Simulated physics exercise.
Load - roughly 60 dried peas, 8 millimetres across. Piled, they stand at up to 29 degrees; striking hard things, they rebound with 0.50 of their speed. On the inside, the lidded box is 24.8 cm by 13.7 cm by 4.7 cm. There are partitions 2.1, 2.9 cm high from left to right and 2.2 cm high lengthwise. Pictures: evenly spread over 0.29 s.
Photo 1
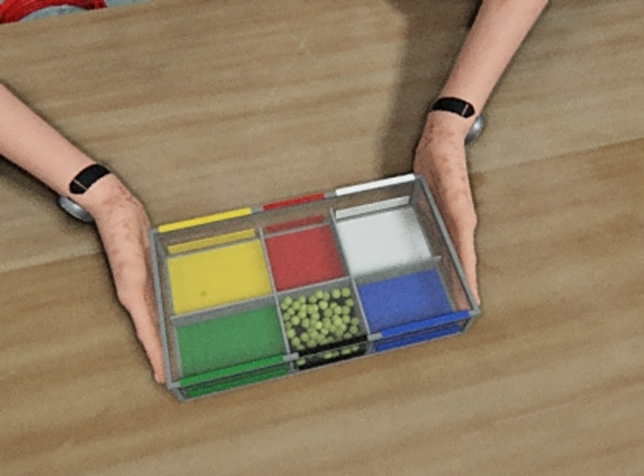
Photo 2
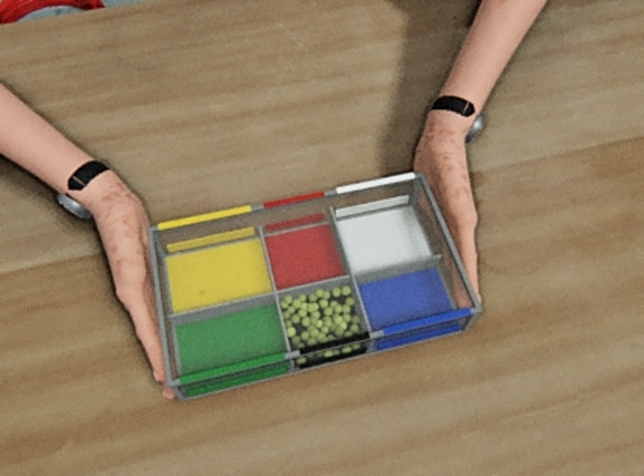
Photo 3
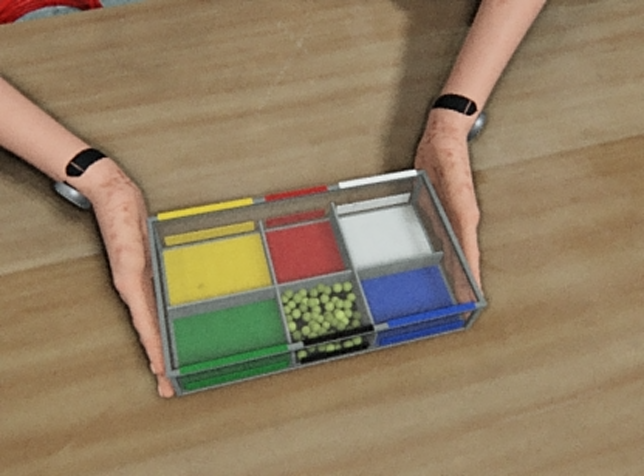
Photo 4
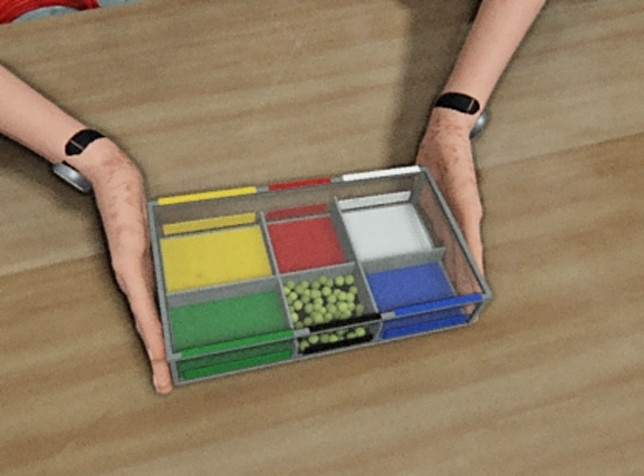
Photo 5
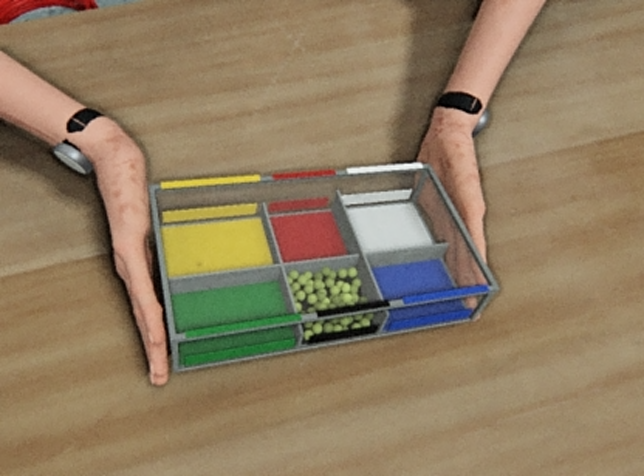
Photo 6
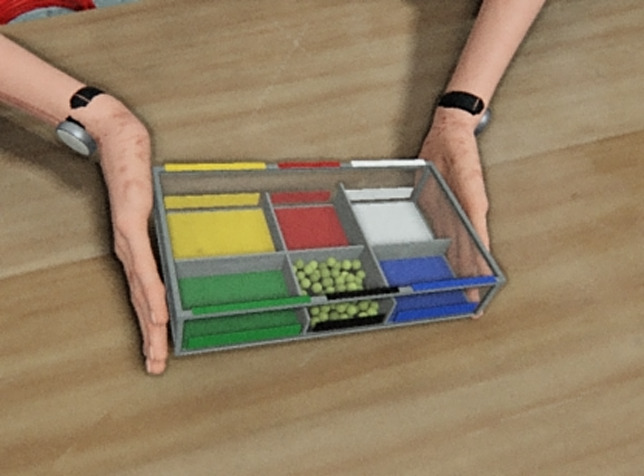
A clear lidded box with six compartments, yellow, red and white along the back and green, black and blue along the front, is held between two hands above a wooden tabletop, seen from above. Small green balls resembling peas sit in the black front-middle compartment, and both wrists wear dark bands. The hands steadily raise the front edge, tilting the box backward, while the balls stay in their compartment and the view remains still.
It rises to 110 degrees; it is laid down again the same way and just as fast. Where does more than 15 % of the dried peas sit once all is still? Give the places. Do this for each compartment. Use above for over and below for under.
Verdicts: Red compartment below, blue compartment below, green compartment below, yellow compartment below, white compartment above, black compartment below.
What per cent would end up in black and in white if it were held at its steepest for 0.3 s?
Result - black: 5 %, white: 95 %.
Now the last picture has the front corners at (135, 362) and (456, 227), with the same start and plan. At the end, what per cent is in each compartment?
In per cent, the final split is red 0, blue 0, green 0, yellow 100, white 0, black 0.
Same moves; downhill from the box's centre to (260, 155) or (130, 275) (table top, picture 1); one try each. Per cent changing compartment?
Roughly 100 % for the first direction, roughly 100 % for the second.
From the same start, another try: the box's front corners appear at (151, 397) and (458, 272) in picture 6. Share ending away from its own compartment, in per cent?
It comes to around 100 per cent in that case.
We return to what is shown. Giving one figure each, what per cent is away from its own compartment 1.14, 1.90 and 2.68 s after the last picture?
Taking the three times in turn, it reads 60, 95 and 95.
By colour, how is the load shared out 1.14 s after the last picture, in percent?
Red 20, blue 15, green 0, yellow 0, white 25, black 40.
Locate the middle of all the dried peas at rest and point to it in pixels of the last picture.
Approximately (402, 224) in the last view.
Then, 1.14 s after the last picture, tilt 110 degrees; red 20 %, blue 15 %, white 25 %, black 40 %.
Then, 1.90 s after the last picture, tilt 49 degrees; white 95 %, black 5 %.
Then, 2.68 s after the last picture, tilt 0 degrees; white 95 %, black 5 %.
In the end, red 0 %, blue 0 %, green 0 %, yellow 0 %, white 95 %, black 5 %.
